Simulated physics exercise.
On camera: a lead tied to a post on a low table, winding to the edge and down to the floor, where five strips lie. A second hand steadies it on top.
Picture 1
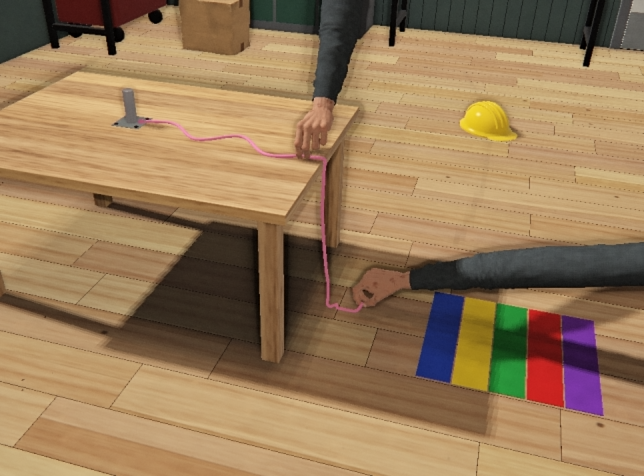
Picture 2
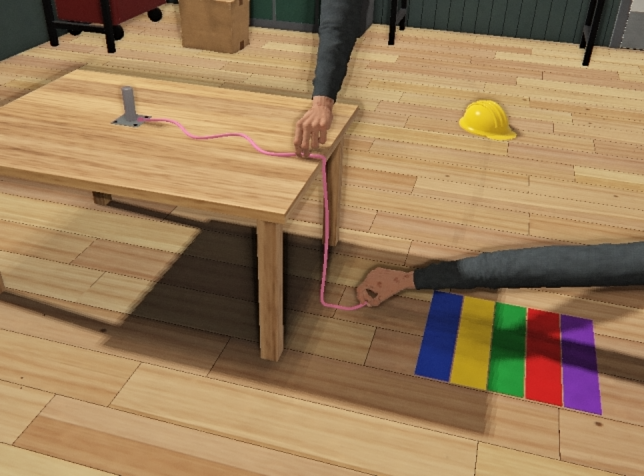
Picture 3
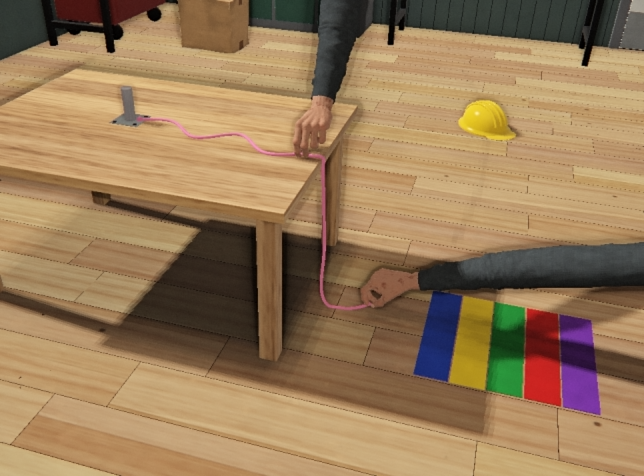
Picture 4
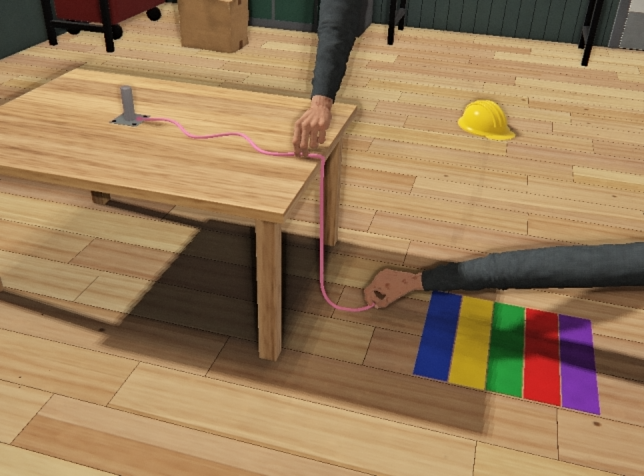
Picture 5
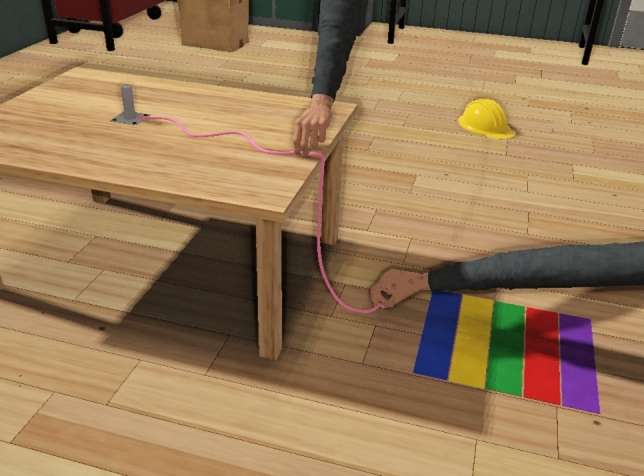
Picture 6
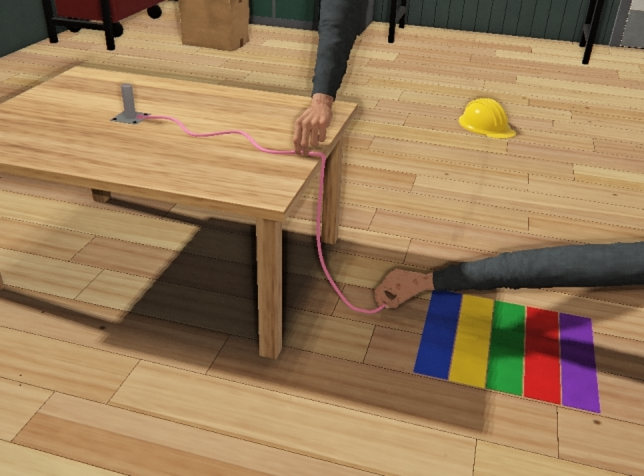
A hand near the floor drawing a pink cord slightly right beside coloured strips, while another hand rests at the table's edge.
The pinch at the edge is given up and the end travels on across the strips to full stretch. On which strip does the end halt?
It halts on the green strip.
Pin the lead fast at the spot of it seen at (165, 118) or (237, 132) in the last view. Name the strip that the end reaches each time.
One after the other, green; yellow.
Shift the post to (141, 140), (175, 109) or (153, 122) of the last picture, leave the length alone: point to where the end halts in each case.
The places are (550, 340), (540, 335) and (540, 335).
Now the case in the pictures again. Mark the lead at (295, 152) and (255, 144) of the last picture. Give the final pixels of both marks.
They go to (328, 160) and to (283, 146).
Soon after, end near (446, 317); over blue.
After that, end near (484, 324); over yellow.
At the stop, end near (506, 329); over green. Over green.
